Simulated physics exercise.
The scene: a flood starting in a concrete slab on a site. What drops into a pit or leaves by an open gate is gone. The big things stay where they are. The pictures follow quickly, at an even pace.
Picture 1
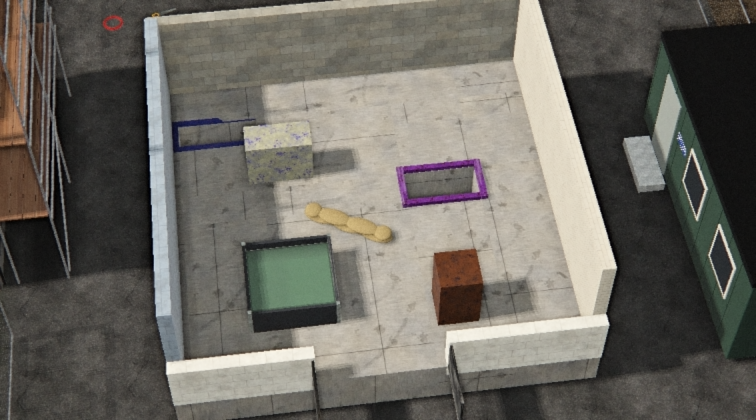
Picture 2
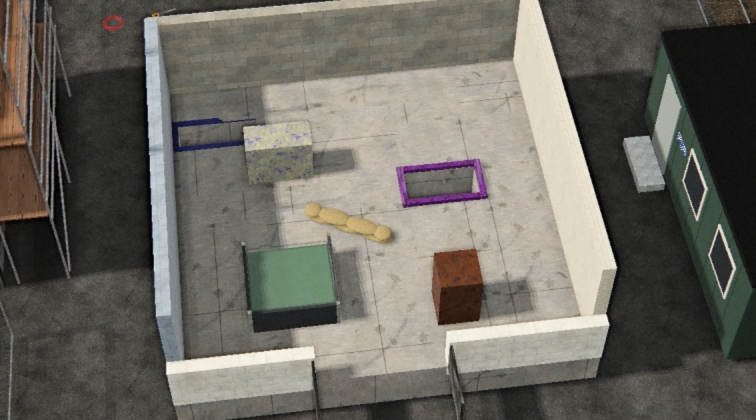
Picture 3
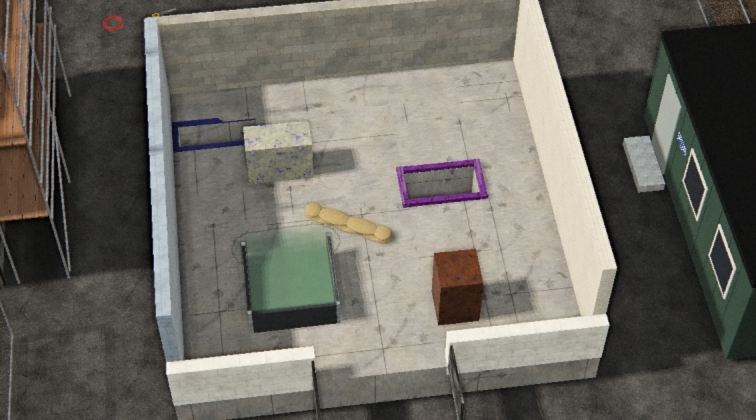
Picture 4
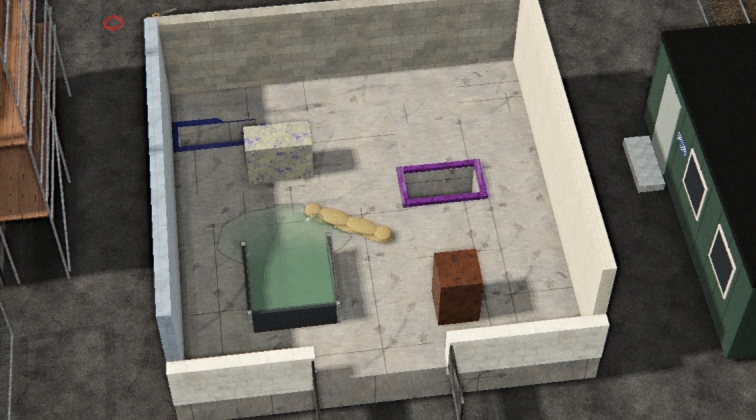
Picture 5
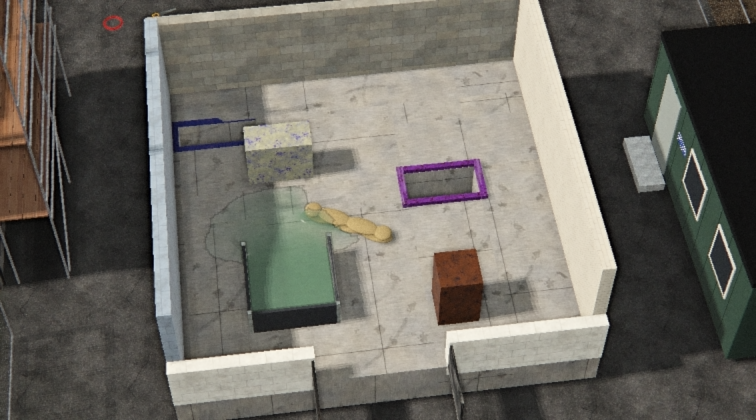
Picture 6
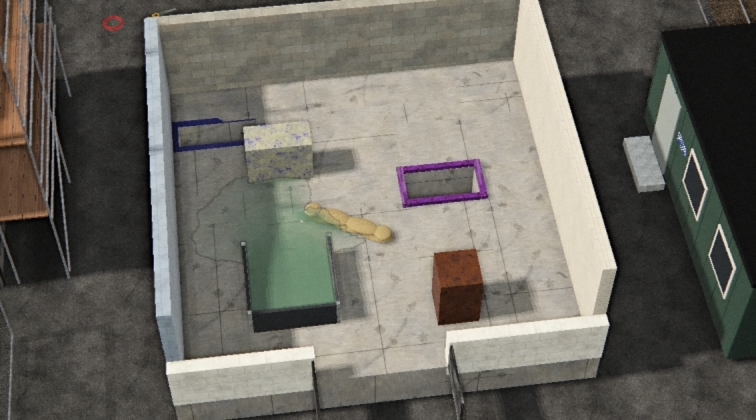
In the video, green-tinted water pours from the far side of a dark-edged tank inside a walled concrete slab, then spreads as a thin sheet across the floor toward the speckled block, around the near end of a tan knobbed bar.
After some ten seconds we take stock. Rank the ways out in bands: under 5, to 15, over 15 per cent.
The gate takes between 5 and 15 %; the purple pit takes under 5 %; the blue pit takes over 15 %.
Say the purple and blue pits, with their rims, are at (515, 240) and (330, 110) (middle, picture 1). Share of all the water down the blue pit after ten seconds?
Parts in a hundred: Blue 12.
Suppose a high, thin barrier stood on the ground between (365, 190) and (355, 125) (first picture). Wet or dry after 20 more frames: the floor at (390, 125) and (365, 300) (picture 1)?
In that order: Clear, wet.
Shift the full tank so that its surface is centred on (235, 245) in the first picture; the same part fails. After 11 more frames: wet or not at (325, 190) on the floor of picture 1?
At that place: Flooded.
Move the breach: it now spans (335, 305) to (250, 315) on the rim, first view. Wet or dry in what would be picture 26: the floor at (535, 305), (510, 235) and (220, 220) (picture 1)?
In that order: No water, no water, under water.
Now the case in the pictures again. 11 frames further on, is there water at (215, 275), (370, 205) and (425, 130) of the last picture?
As listed: Free of water, covered, not flooded.
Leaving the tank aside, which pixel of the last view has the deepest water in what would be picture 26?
At about (177, 213).
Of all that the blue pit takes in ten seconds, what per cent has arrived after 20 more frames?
Roughly 50 per cent.
A moment on, water covers 15 % of the floor; the gate 0 %, the purple pit 0 %, the blue pit 0 %.
Next, water covers 25 % of the floor; the gate 0 %, the purple pit 0 %, the blue pit 4 %.
Then, water covers 35 % of the floor; the gate 0 %, the purple pit 0 %, the blue pit 16 %.
Later, water covers 40 % of the floor; the gate 4 %, the purple pit 0 %, the blue pit 28 %.
In the end, water covers 40 % of the floor; the gate 8 %, the purple pit 0 %, the blue pit 34 %.
